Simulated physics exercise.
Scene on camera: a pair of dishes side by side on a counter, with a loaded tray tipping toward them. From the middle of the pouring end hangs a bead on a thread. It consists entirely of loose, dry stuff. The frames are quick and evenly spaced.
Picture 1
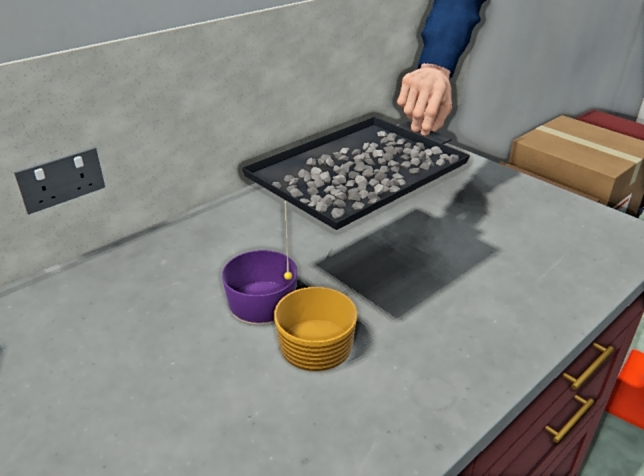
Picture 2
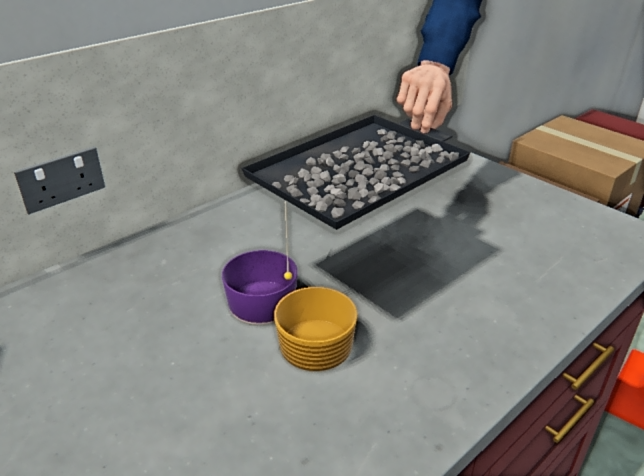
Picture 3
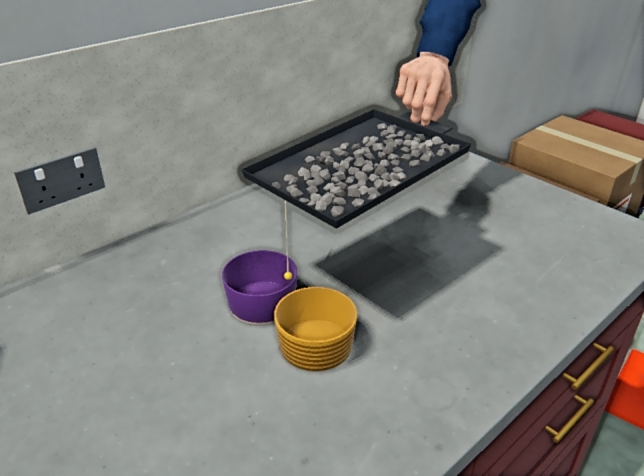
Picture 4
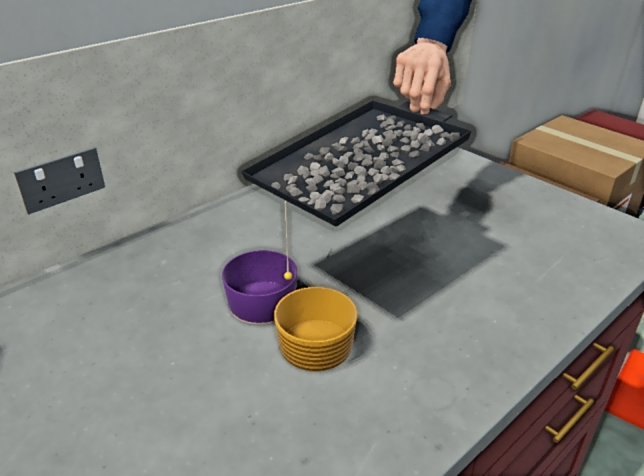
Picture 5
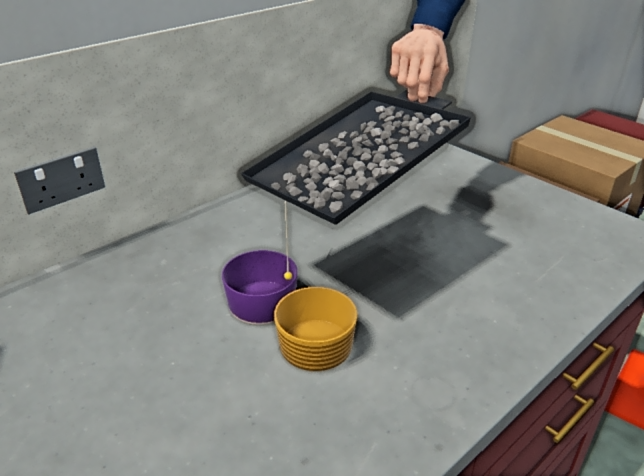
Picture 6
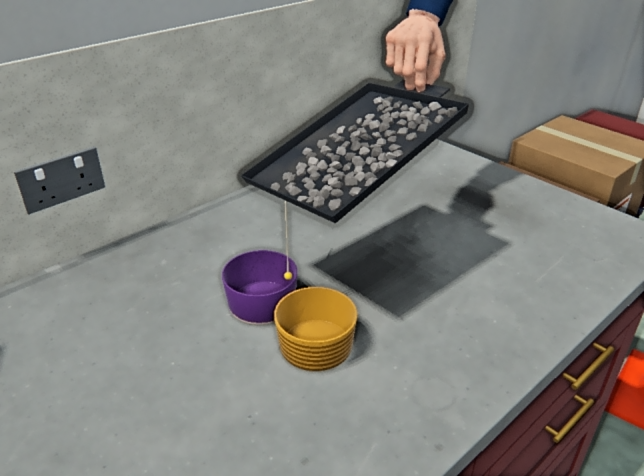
The clip opens on a dark tray of grey gravel held nearly level by a hand above a grey counter, with a purple dish and a mustard-yellow dish below and a yellow bead hanging on a thread. The hand then gradually raises the far end, and the tray slants more clearly toward its near left corner.
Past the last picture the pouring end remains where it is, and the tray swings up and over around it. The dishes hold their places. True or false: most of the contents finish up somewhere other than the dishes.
False.
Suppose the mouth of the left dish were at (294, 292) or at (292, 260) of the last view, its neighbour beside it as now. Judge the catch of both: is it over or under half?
Taking the tries in order: A minor share, followed by a minor share.
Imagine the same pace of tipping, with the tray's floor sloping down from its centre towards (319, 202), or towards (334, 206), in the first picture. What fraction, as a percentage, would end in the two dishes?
About 70 and 80 per cent.
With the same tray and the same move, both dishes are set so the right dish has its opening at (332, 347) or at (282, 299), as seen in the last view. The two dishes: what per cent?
You'd get 20 in a hundred the first time and 80 in a hundred the second.
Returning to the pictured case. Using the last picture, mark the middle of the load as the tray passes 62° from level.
In the last view the centre sits at roughly (268, 175).
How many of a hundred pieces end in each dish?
Count per hundred - left dish ~ 70, right dish ~ 0.
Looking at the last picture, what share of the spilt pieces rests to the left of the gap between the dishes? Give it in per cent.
100 in a hundred, roughly.
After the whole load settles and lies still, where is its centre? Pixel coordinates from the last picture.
Somewhere around (249, 300) in the final view.
Soon, tray tipped steeply; most on the tray; a small part in the air.
A while on, tray tipped past a quarter turn; a small part on the tray; about half in the left dish; about a third outside both; a small part in the air.
Towards the end, tray tipped past a quarter turn; about two thirds in the left dish; about a third outside both.
Finally, tray tipped past a quarter turn; none in the right dish; about two thirds in the left dish; about a third outside both.
